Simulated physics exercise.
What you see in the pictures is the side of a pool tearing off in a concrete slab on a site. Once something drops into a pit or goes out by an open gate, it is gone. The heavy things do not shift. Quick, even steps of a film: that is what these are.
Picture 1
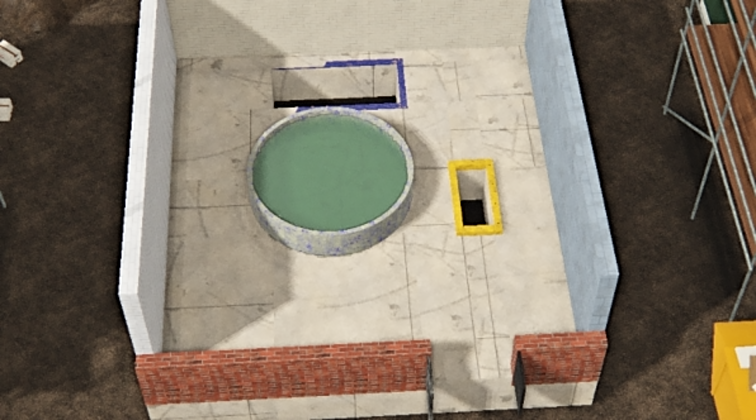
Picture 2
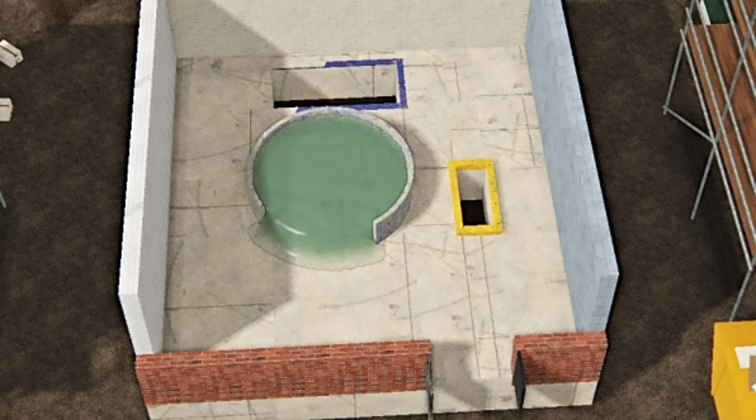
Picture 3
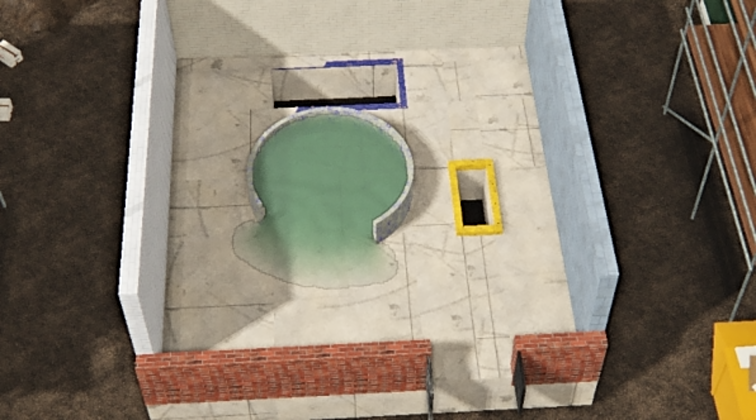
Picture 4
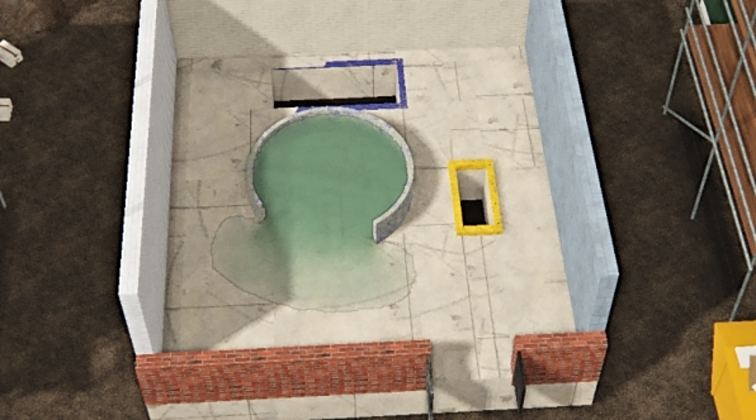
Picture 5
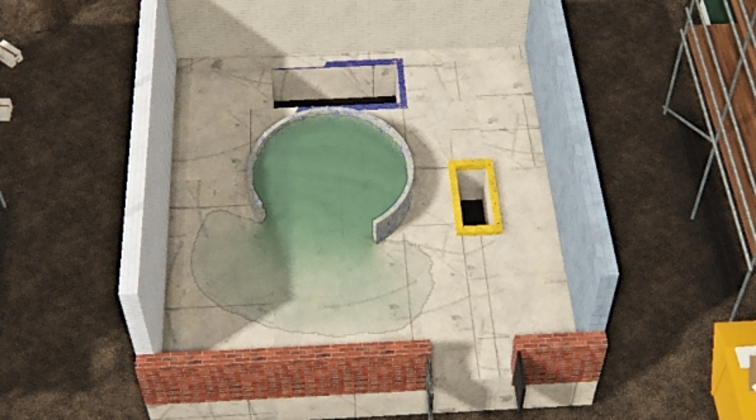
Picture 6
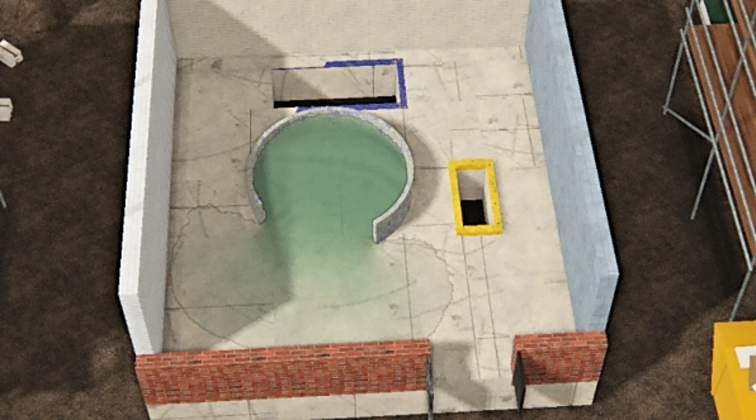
On a walled concrete slab, a round pool's near side opening and green water spreading across the floor toward the brick wall.
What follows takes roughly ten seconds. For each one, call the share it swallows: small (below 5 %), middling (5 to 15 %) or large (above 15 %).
Calls: Gate - middling; blue pit - middling; yellow pit - small.
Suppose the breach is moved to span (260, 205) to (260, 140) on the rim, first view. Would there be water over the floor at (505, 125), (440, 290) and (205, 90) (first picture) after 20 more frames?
Listed in order, they come out without a puddle, without a puddle and sitting in a pool.
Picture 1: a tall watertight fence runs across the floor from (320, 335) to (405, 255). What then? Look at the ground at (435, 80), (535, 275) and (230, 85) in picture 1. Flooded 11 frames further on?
In the order given, the spots are spared, spared and spared.
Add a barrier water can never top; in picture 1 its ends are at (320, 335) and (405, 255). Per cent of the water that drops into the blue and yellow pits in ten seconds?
I'd say the blue pit takes roughly 15 %, the yellow pit roughly 0 %.
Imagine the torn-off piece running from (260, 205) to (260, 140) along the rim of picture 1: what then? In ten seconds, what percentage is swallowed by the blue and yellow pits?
Near enough: Blue 25 percent, yellow 0 percent.
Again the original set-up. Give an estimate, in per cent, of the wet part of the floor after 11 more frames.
Around 30 percent.
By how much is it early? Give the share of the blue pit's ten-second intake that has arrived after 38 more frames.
Working it through, I arrive at 10 %.
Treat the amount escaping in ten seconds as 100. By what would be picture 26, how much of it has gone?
Log: Around 15 %, estimated.
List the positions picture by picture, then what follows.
The pool at (330, 172) is whole and still, in the first picture.
Water pours out at (313, 246) and has run to (253, 230), in the second picture.
The front is at (389, 271), out from the gap at (313, 247), in the third picture.
Water pours out at (313, 247) and has run to (403, 290), in the fourth picture.
Water pours out at (313, 248) and has run to (416, 305), in the fifth picture.
The front is at a hidden place, out from the gap at (313, 248), in the sixth picture.
A moment on, water covers 30 % of the floor; the gate 0 %, the blue pit 0 %, the yellow pit 0 %.
Next, water covers 30 % of the floor; the gate 1 %, the blue pit 0 %, the yellow pit 0 %.
Then, water covers 40 % of the floor; the gate 3 %, the blue pit 0 %, the yellow pit 0 %.
Later, water covers 75 % of the floor; the gate 6 %, the blue pit 1 %, the yellow pit 0 %.
In the end, water covers 90 % of the floor; the gate 10 %, the blue pit 10 %, the yellow pit 0 %.
